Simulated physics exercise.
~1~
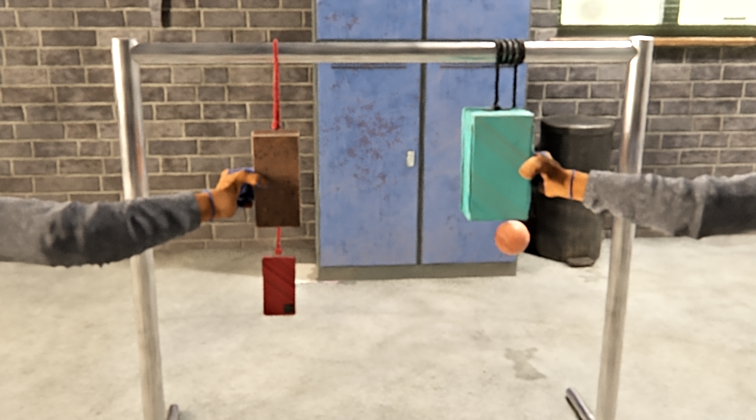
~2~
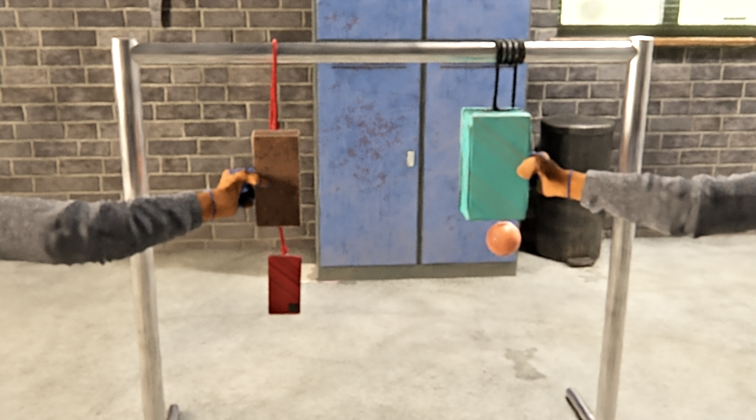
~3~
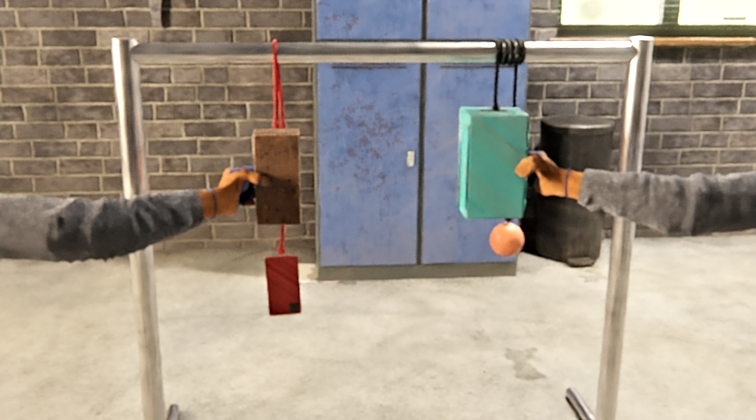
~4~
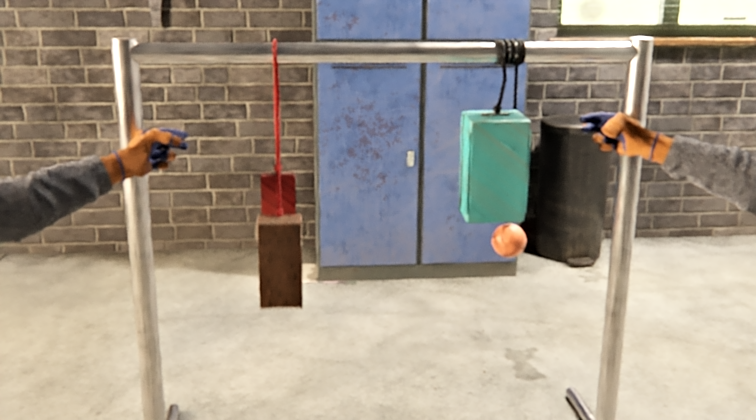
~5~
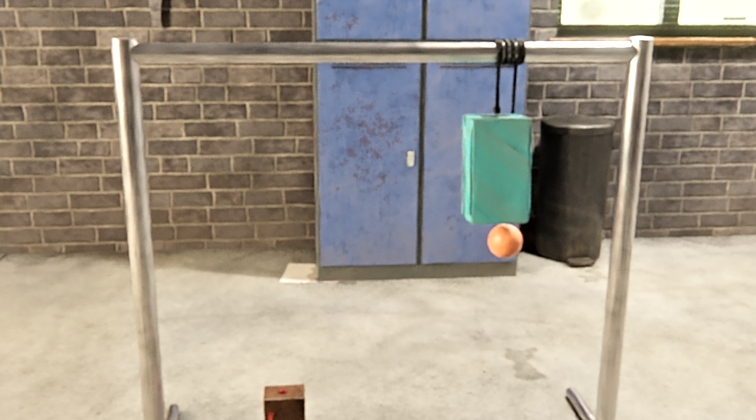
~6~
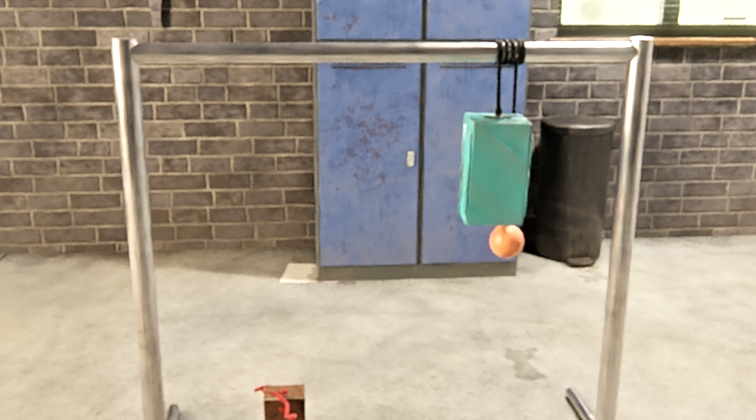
Brick on a red cord dropping to the floor after two hands let go, while a turquoise case stays hanging at right.
